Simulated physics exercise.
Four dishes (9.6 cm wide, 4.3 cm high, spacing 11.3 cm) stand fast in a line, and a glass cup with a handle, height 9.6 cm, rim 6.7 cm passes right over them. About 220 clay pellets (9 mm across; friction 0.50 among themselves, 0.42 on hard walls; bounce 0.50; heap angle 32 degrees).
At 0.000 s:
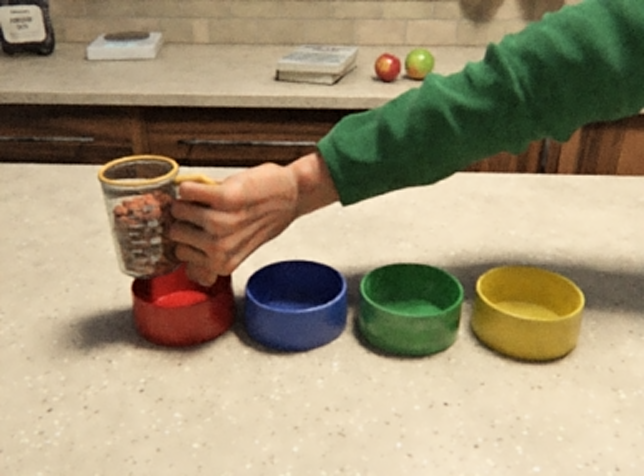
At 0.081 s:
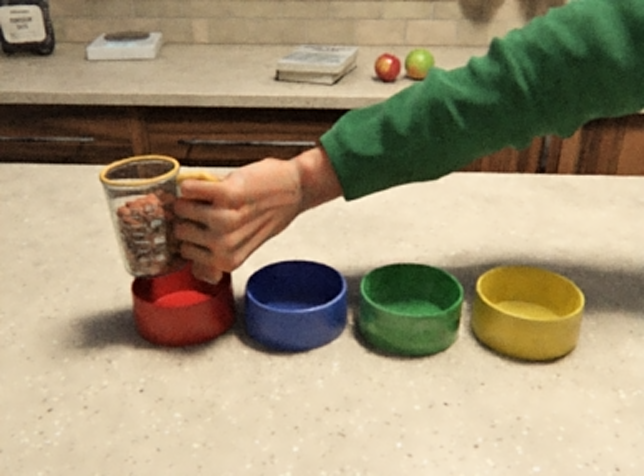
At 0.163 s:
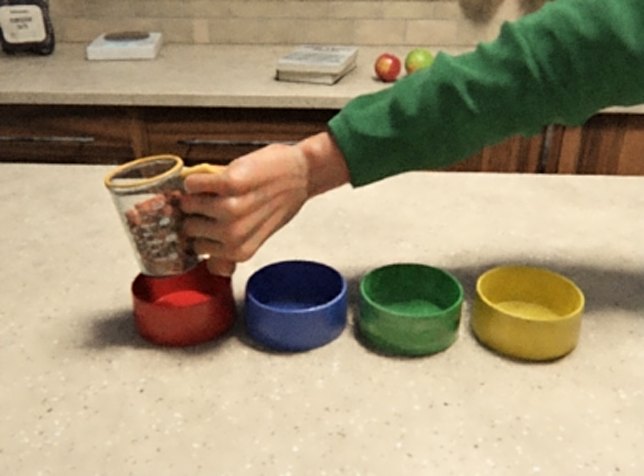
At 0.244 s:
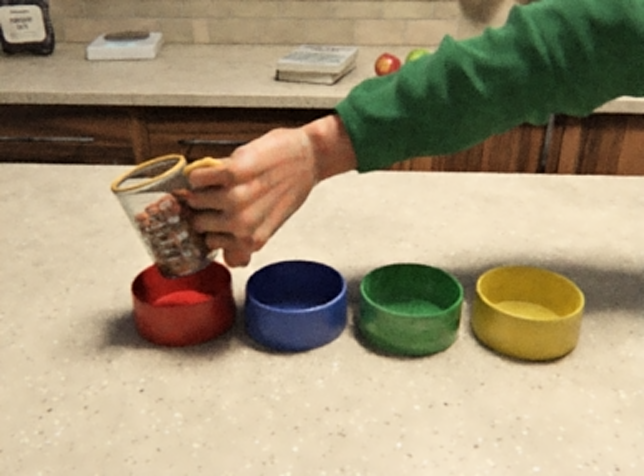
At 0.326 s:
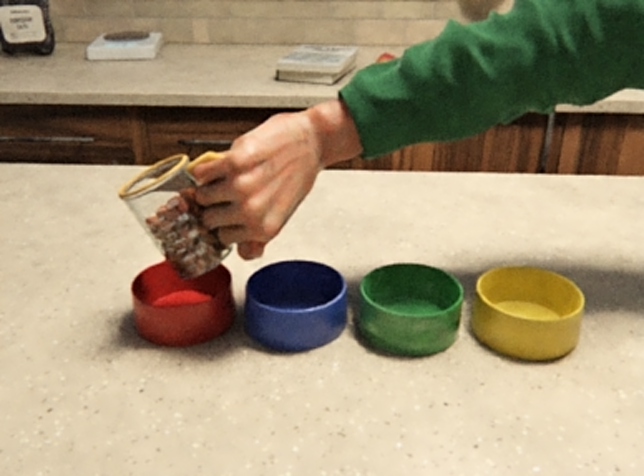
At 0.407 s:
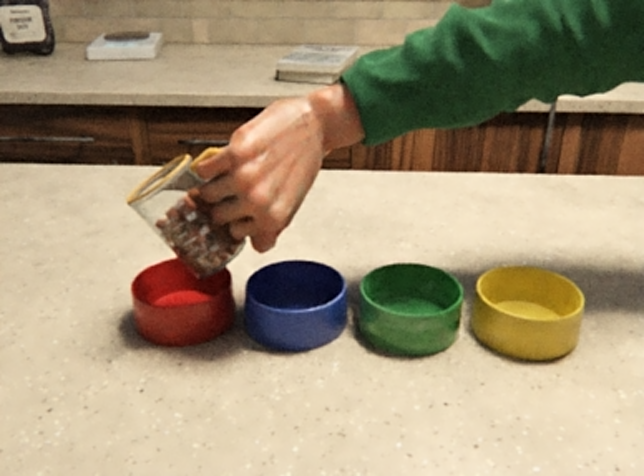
Hand in a green sleeve tilting a glass cup of small reddish-brown pieces above a red bowl, edging right, beside blue, green and yellow bowls.
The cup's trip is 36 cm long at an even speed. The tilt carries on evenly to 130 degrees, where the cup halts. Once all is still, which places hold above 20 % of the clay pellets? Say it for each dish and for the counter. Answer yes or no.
Red no, blue yes, green no, yellow no, counter no.
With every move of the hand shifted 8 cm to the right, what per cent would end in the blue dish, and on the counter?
In that case blue 20, counter 30.
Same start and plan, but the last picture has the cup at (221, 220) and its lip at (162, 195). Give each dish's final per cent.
Red 0, blue 0, green 90, yellow 0.
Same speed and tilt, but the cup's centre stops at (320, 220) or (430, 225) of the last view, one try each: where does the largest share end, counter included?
Most goes to: Blue, then blue.
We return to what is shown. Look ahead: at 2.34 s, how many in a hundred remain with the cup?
Some 0 per cent of the load.
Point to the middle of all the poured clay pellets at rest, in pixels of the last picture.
Around (289, 304).
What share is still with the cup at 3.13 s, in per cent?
About 0 per cent.
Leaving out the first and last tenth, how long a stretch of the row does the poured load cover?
About 6 cm.
After 1.57 s, tilt 130 degrees; cup holds 5 %, blue 90 %.
Then, at 2.34 s, tilt 130 degrees; cup holds 0 %, blue 95 %.
After 3.13 s, tilt 130 degrees; cup holds 0 %, blue 95 %.
In the end, at 3.4 s, red 0 %, blue 95 %, green 0 %, yellow 0 %, counter 5 %.
